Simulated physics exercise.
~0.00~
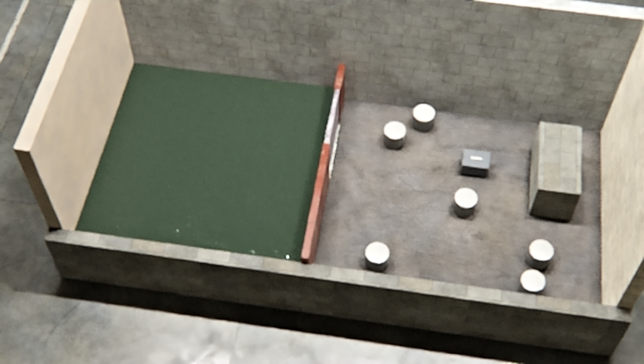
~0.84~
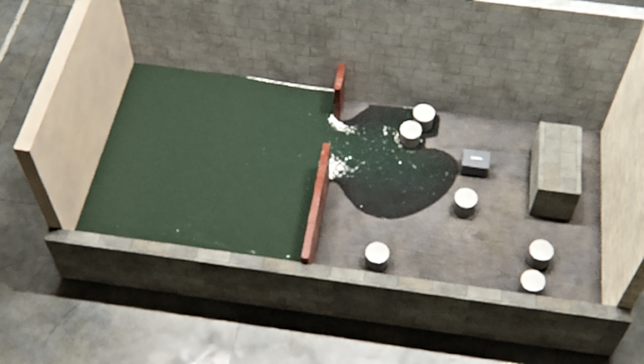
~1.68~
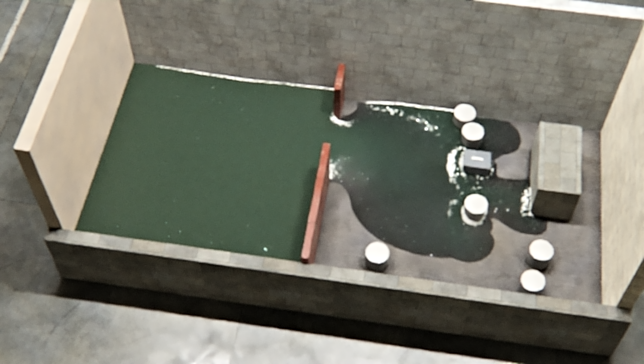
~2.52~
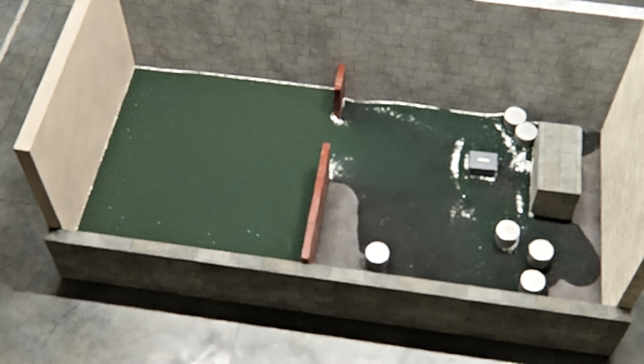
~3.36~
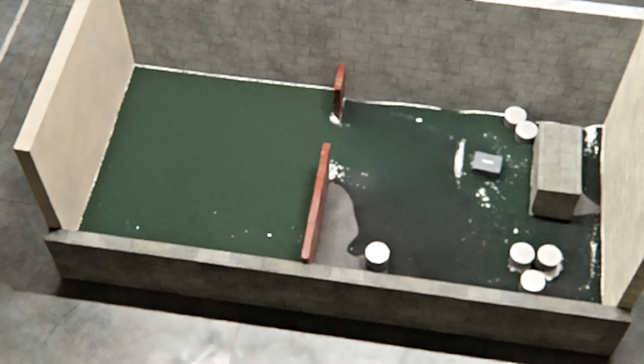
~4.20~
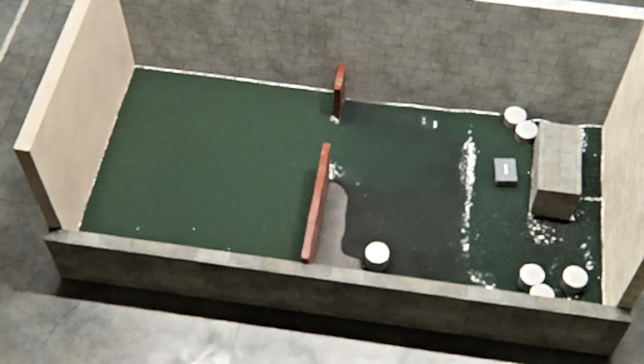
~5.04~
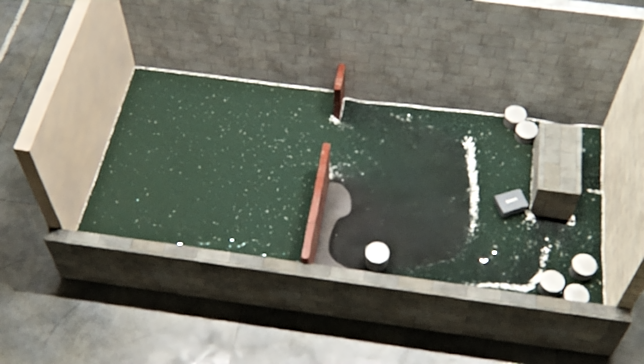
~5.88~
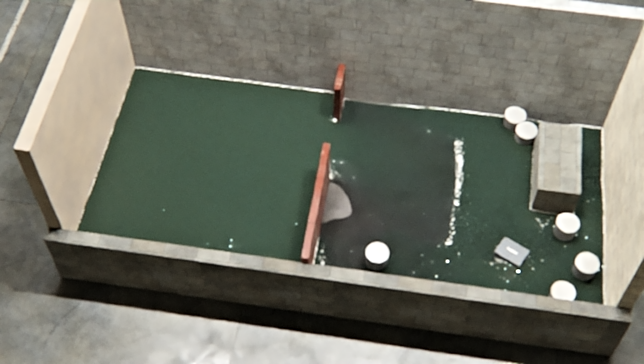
The video shows dark green water pouring through a gap in a red barrier across a walled basement floor, carrying white pails and a small gray box rightward. Most end scattered near the large block and right wall, while one pail stays near the barrier.
